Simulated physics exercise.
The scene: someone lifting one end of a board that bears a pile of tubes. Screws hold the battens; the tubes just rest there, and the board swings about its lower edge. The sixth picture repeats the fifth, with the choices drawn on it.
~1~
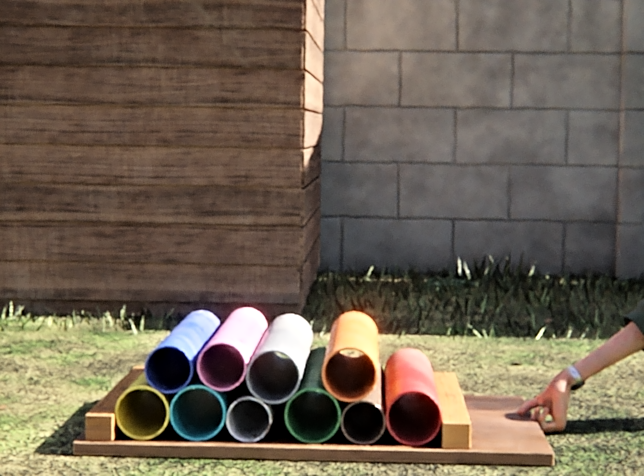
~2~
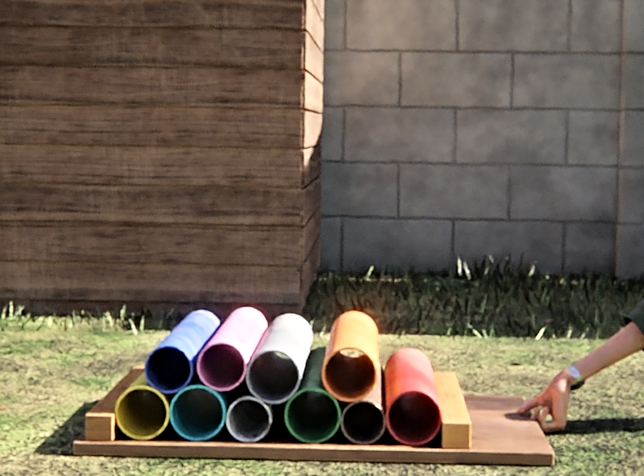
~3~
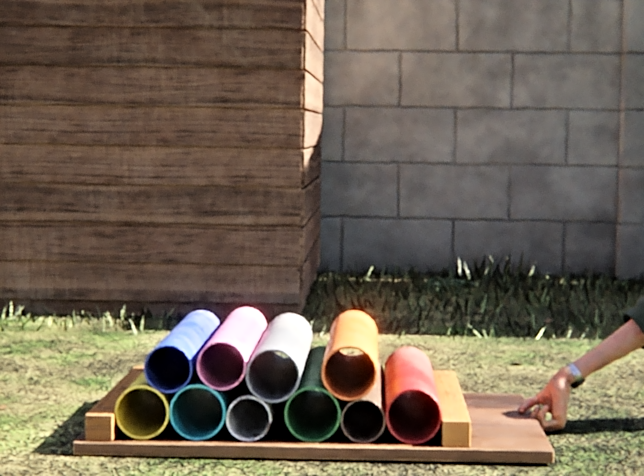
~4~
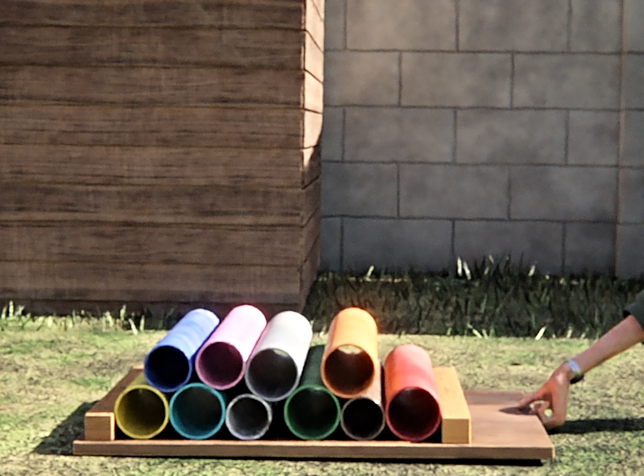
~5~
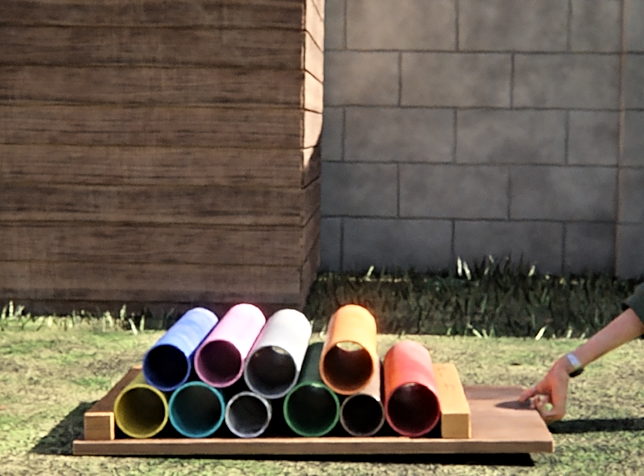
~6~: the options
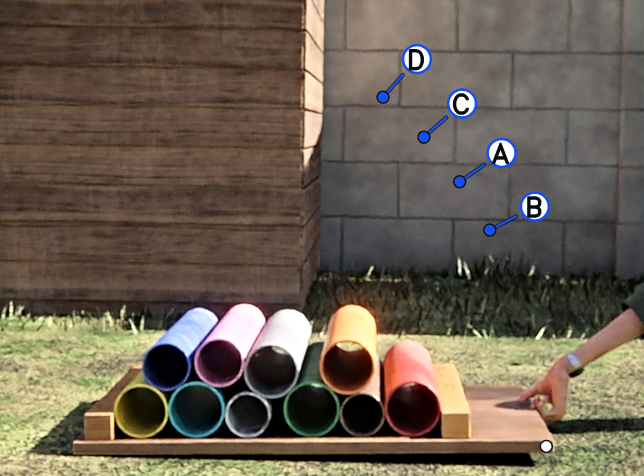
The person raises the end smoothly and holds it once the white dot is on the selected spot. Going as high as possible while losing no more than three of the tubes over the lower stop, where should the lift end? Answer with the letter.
Up to A.
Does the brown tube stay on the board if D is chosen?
The brown tube: Yes.
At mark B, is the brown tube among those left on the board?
Yes.
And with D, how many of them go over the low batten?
It comes to four.
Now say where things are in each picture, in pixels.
In the first frame, grey tube (273, 376); blue tube (169, 369); pink tube (222, 366).
In the second frame, pink tube (222, 366); orange tube (350, 374).
In the third frame, board (318, 410); brown tube (363, 421); red tube (414, 416); grey tube (273, 375).
In the fourth frame, board (318, 408); yellow tube (142, 412); turquoise tube (197, 411).
In the fifth frame, board (318, 405); yellow tube (141, 411); turquoise tube (197, 410).
On the marked copy, A at (460, 182); B at (490, 230); C at (424, 137); D at (383, 97); the white dot at (546, 446).
Taking A. A third of the way, board at 20°.
Two thirds of the way, board at 36°.
When it is over, board at 36°, three over the low batten (grey, blue, pink).
As for the rest, B three over the low batten (grey, blue, pink); C four over the low batten (grey, blue, pink, orange); D four over the low batten (grey, blue, pink, orange).
